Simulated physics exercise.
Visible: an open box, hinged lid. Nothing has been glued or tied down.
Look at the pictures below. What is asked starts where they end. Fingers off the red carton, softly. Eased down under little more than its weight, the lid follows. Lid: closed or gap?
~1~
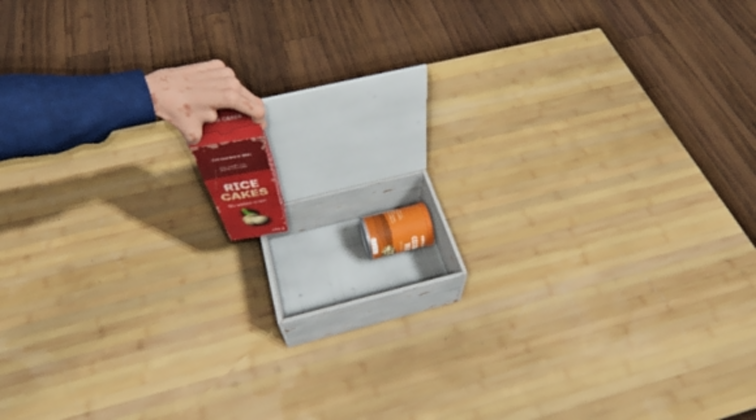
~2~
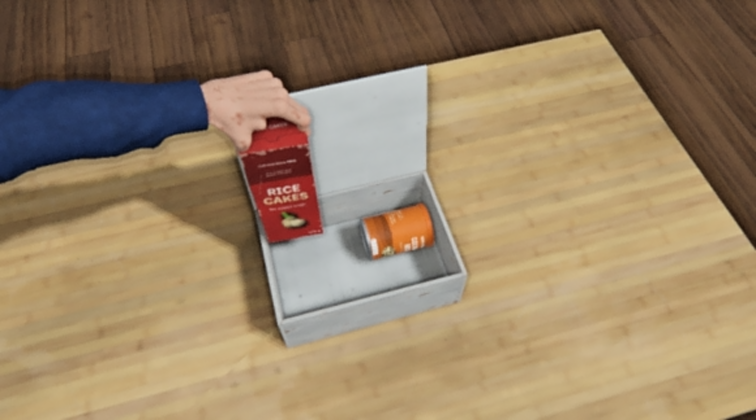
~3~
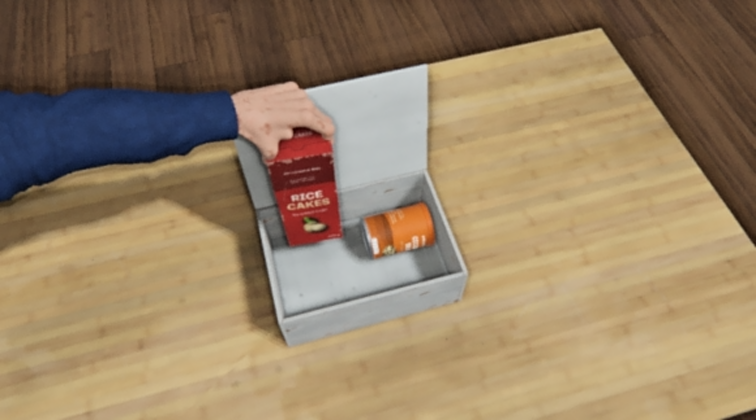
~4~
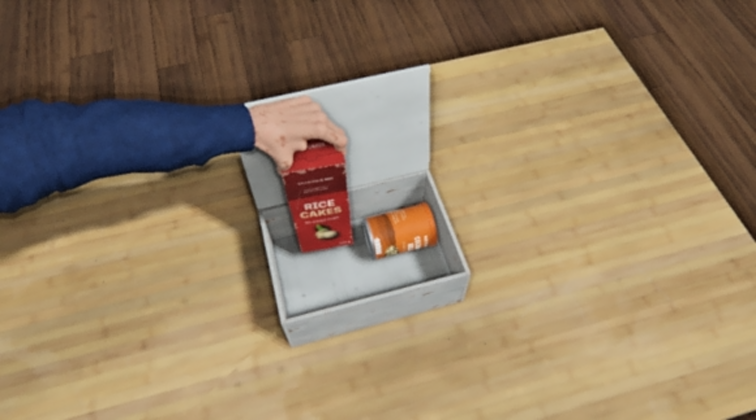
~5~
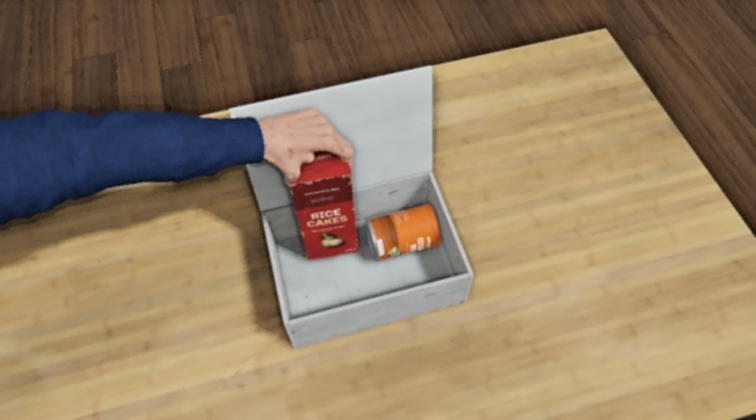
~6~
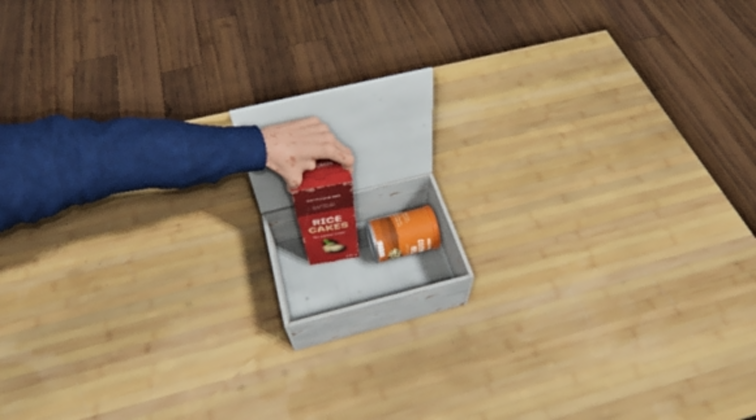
Gap.
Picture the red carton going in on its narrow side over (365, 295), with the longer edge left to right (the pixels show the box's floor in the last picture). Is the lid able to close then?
After that, the lid lies down snugly.
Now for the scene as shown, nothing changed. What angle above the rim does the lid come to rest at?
Some 18° above the rim.
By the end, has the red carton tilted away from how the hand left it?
It ends up leaning.
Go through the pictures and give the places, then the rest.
The first picture shows still above its spot; red carton (243, 179); orange tin (396, 232).
The second picture shows still above its spot; red carton (284, 184); orange tin (396, 232).
The third picture shows still above its spot; red carton (307, 190); orange tin (397, 231).
The fourth picture shows still above its spot; red carton (318, 198); orange tin (399, 232).
The fifth picture shows still above its spot; red carton (325, 207); orange tin (402, 233).
The sixth picture shows in place under the hand; red carton (326, 214); orange tin (402, 235).
Then, 1.70 s after the last picture, lid 79° above the rim; red carton tipped 4° from how it was near (327, 217).
Then, 2.30 s after the last picture, lid 47° above the rim; red carton tipped 30° from how it was near (332, 248).
Then, 2.60 s after the last picture, lid 18° above the rim; red carton tipped 56° from how it was near (331, 275).
At rest, lid 18° above the rim; tipped over in the box, red carton; orange tin in place. Seen from the same camera at the end, red carton near (331, 275).
